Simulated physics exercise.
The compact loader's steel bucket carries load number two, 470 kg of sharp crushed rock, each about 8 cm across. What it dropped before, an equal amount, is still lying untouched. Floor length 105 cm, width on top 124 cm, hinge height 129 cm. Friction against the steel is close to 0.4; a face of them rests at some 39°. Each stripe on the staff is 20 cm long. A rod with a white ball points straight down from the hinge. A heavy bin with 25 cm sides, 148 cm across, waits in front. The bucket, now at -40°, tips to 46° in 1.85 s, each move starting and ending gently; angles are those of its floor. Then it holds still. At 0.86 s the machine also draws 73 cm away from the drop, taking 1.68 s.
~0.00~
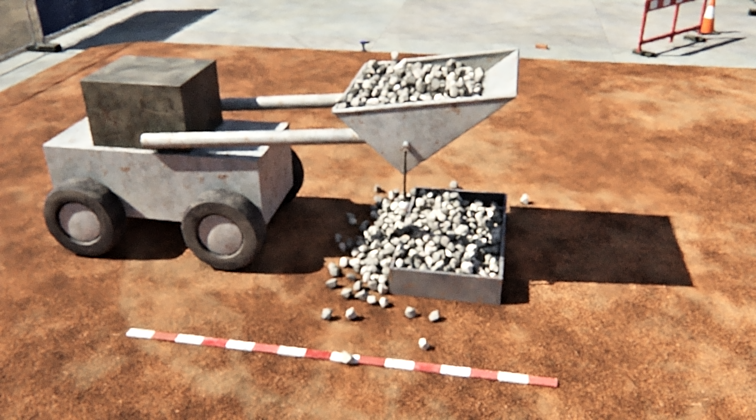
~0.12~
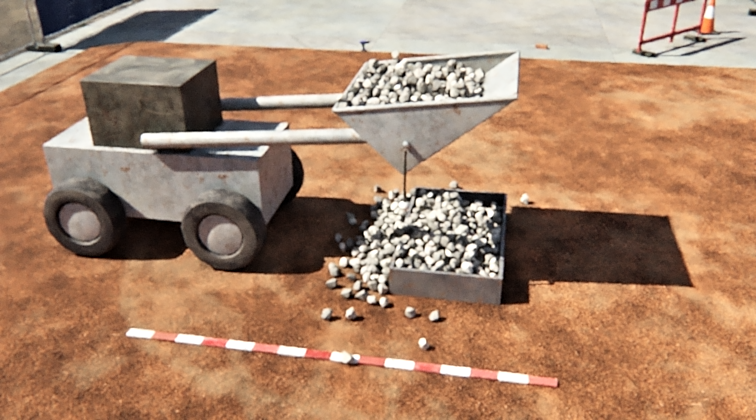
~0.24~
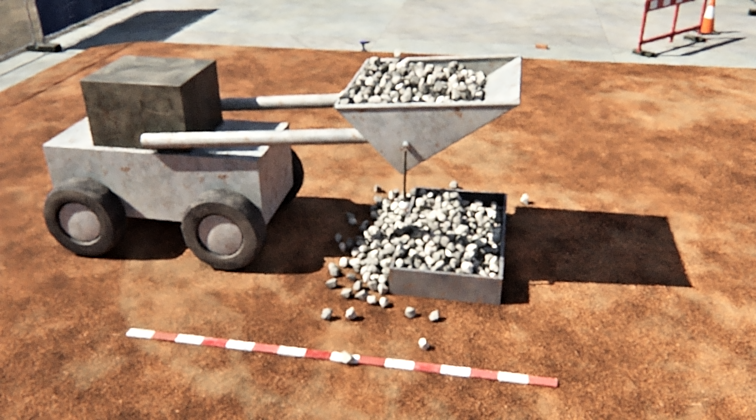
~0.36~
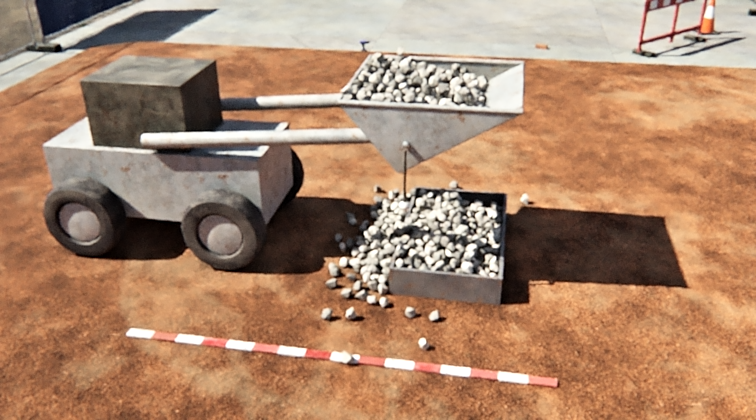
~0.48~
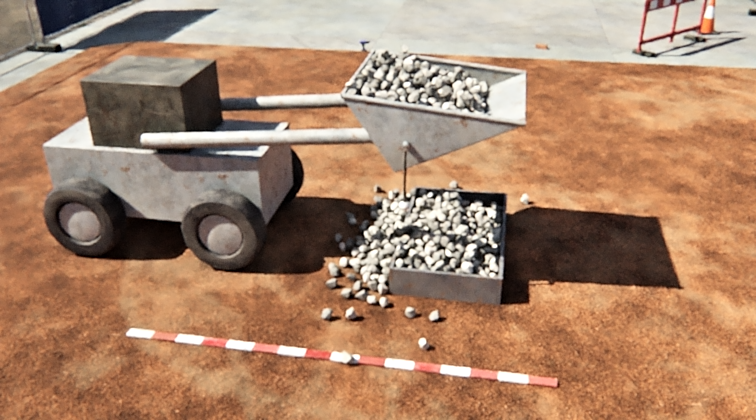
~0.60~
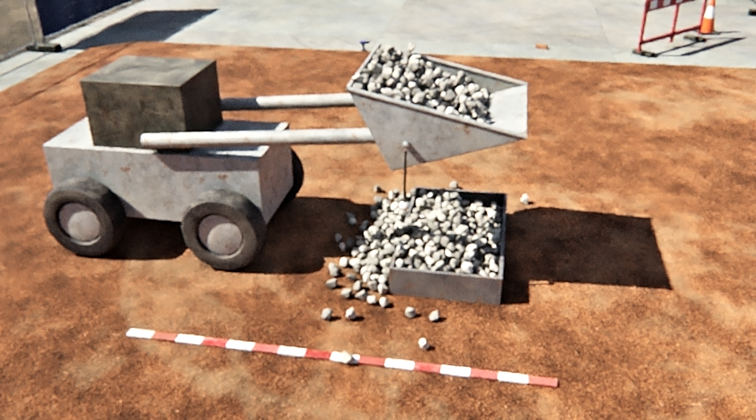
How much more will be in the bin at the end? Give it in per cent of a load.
About 73 per cent.
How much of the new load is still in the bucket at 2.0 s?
Roughly 20 per cent is still inside.
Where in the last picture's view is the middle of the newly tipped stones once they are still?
Around (452, 225).
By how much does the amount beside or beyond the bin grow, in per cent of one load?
Near 15 parts in a hundred.
After 1.4 s the floor is at 33°; in per cent of one load, 98 in the bucket, 30 short of the bin, 70 in the bin, 1 beside or beyond the bin; the foremost stones are at (500, 246).
After 2.0 s the floor is at 46°; in per cent of one load, 19 in the bucket, 30 short of the bin, 145 in the bin, 6 beside or beyond the bin; the foremost stones are at (536, 245).
After 3.0 s the floor is at 46°; in per cent of one load, 0 in the bucket, 43 short of the bin, 142 in the bin, 15 beside or beyond the bin; the foremost stones are at (588, 274).
After 5.8 s the floor is at 46°; in per cent of one load, 0 in the bucket, 43 short of the bin, 142 in the bin, 15 beside or beyond the bin; the foremost stones are at (588, 274). Net gain in the bin, 73.
